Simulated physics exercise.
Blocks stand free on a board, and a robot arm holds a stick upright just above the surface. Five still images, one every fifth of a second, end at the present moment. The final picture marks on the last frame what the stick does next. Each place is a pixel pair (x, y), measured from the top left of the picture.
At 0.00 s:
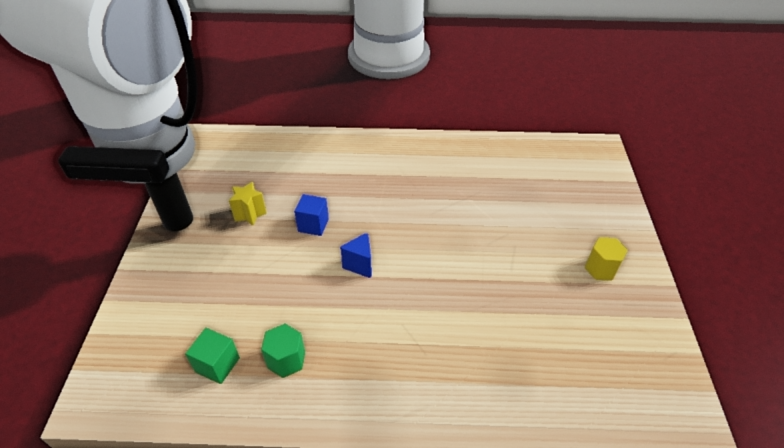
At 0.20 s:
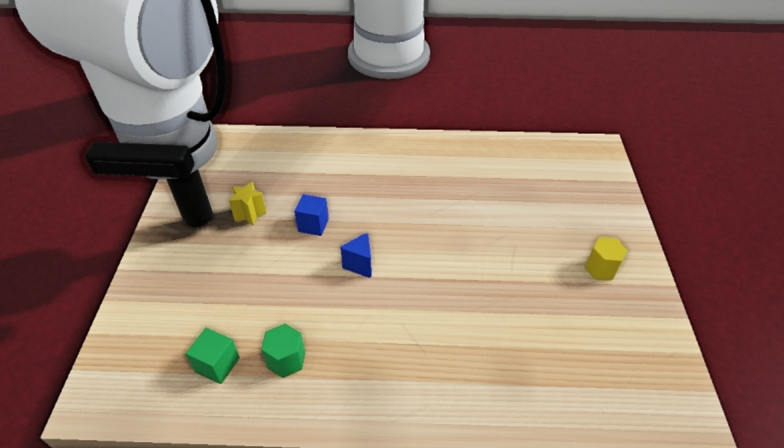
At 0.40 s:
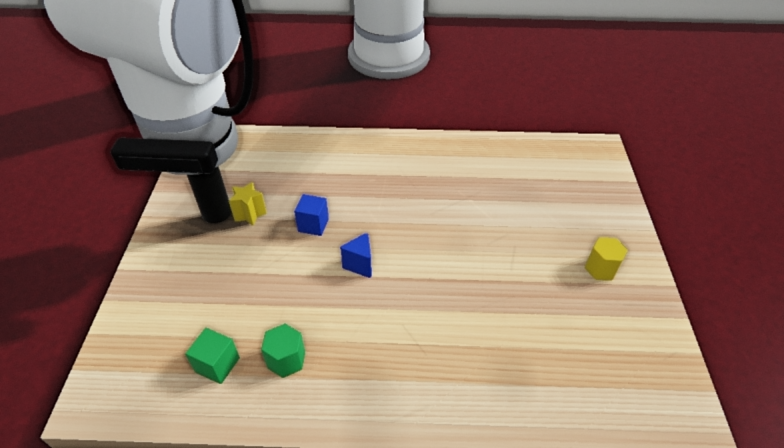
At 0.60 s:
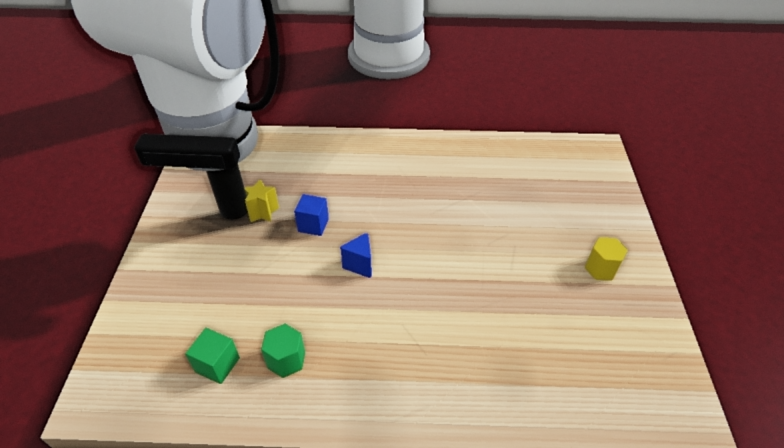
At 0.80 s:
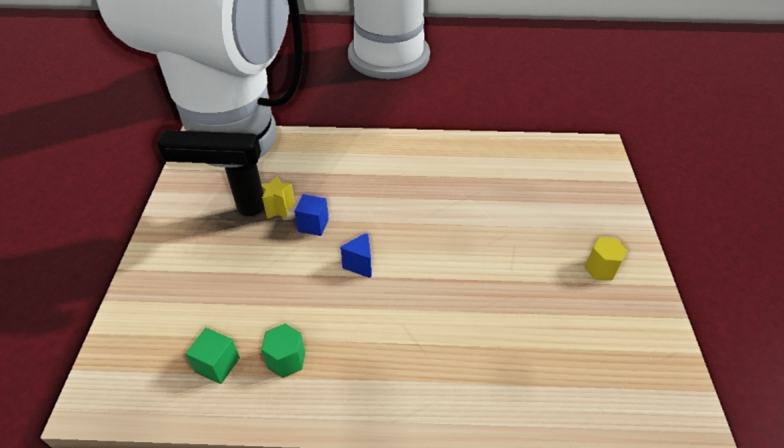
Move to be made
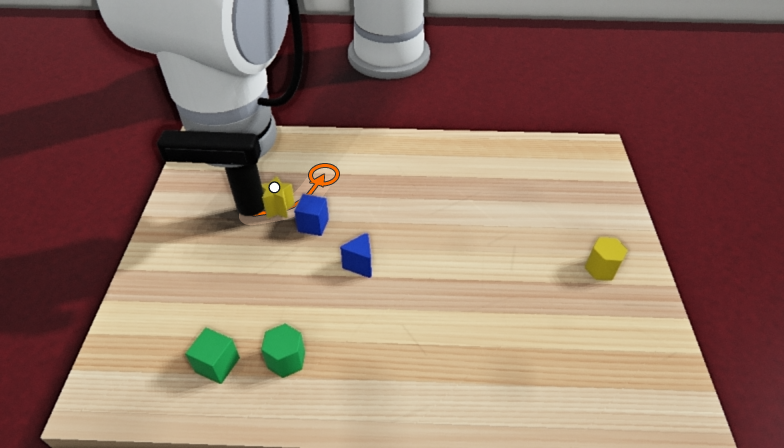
A light wooden board lies on a dark red surface, seen from above at an angle by a still camera. A yellow star block, a blue cube and a blue triangular block sit toward the upper left, two green blocks lower left, and a yellow hexagonal block at right. A white robot arm slides its black stick rightward, meets the star and pushes it close to the blue cube.
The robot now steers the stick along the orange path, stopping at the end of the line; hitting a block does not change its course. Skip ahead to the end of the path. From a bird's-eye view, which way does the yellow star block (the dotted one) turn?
From overhead, the rotation is clockwise.
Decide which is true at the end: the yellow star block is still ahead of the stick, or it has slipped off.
My prediction: No longer in front.
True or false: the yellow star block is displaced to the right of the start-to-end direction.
Verdict: True.
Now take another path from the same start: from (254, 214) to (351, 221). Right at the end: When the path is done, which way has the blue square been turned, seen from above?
From above, clockwise.
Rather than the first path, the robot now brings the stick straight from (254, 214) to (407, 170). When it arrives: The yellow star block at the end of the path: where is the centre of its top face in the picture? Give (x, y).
The centre of its top face lies at (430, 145).
Path on the board, from (254, 214) by way of (285, 209) and (309, 194) to (324, 175); the dot is on the yellow star block.
What follows on the original path. One third of the way, stick at (284, 200); yellow star block at (307, 181).
Two thirds of the way, stick at (308, 185); yellow star block at (332, 171), turned 15° clockwise.
At the end, stick at (323, 166); yellow star block at (340, 167), turned 55° clockwise; blue square in place.
